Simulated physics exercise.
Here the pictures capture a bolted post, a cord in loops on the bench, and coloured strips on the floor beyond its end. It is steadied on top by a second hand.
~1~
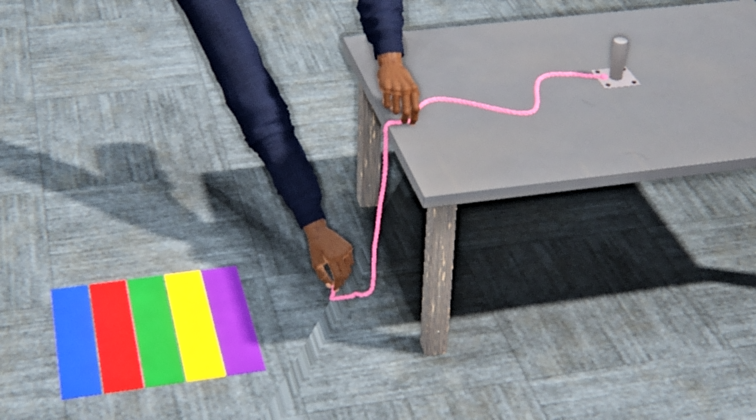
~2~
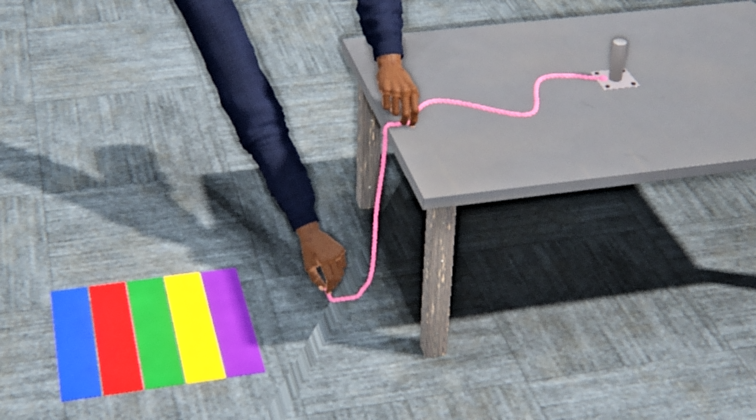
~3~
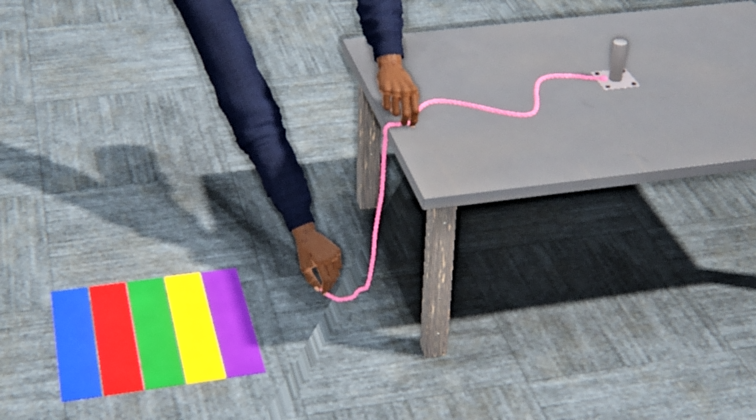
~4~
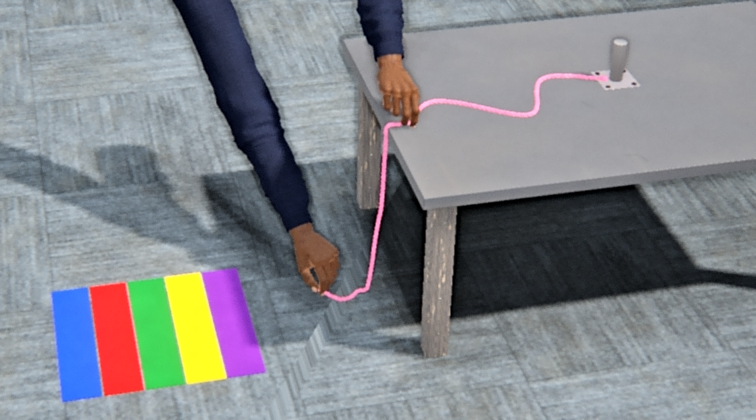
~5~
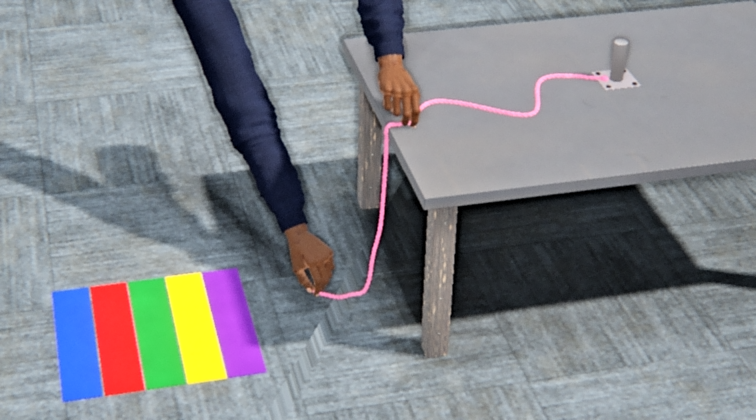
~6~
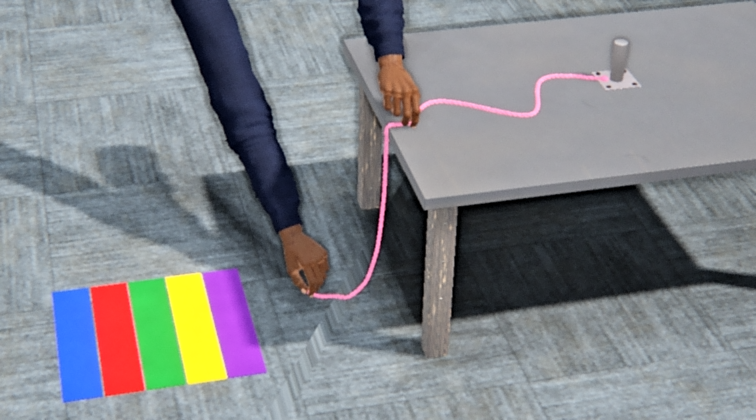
To begin with, a pink cord runs from a post on a grey bench over the edge, one hand resting at the edge and another holding its low end, right of five coloured strips. The lower hand then draws the end slightly left toward the purple strip, while the upper hand stays put.
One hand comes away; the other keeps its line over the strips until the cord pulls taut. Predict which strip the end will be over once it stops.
I would say the red strip.
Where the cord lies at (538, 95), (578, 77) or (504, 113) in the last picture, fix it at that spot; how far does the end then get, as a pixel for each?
Near (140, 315), then (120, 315), then (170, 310).
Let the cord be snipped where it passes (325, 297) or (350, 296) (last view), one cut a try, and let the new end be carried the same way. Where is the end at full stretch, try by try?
Roughly (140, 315), (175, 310).
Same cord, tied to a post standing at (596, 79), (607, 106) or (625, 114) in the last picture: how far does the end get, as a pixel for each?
Somewhere near (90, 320), (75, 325) and (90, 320), in that order.
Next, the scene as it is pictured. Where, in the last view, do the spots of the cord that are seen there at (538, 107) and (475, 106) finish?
The first ends at (494, 100) and the second at (425, 113).
Early on, end near (202, 306); over yellow.
Midway, end near (147, 314); over green.
At the end of the slack, end near (113, 318); over red. The end stops over the red strip.
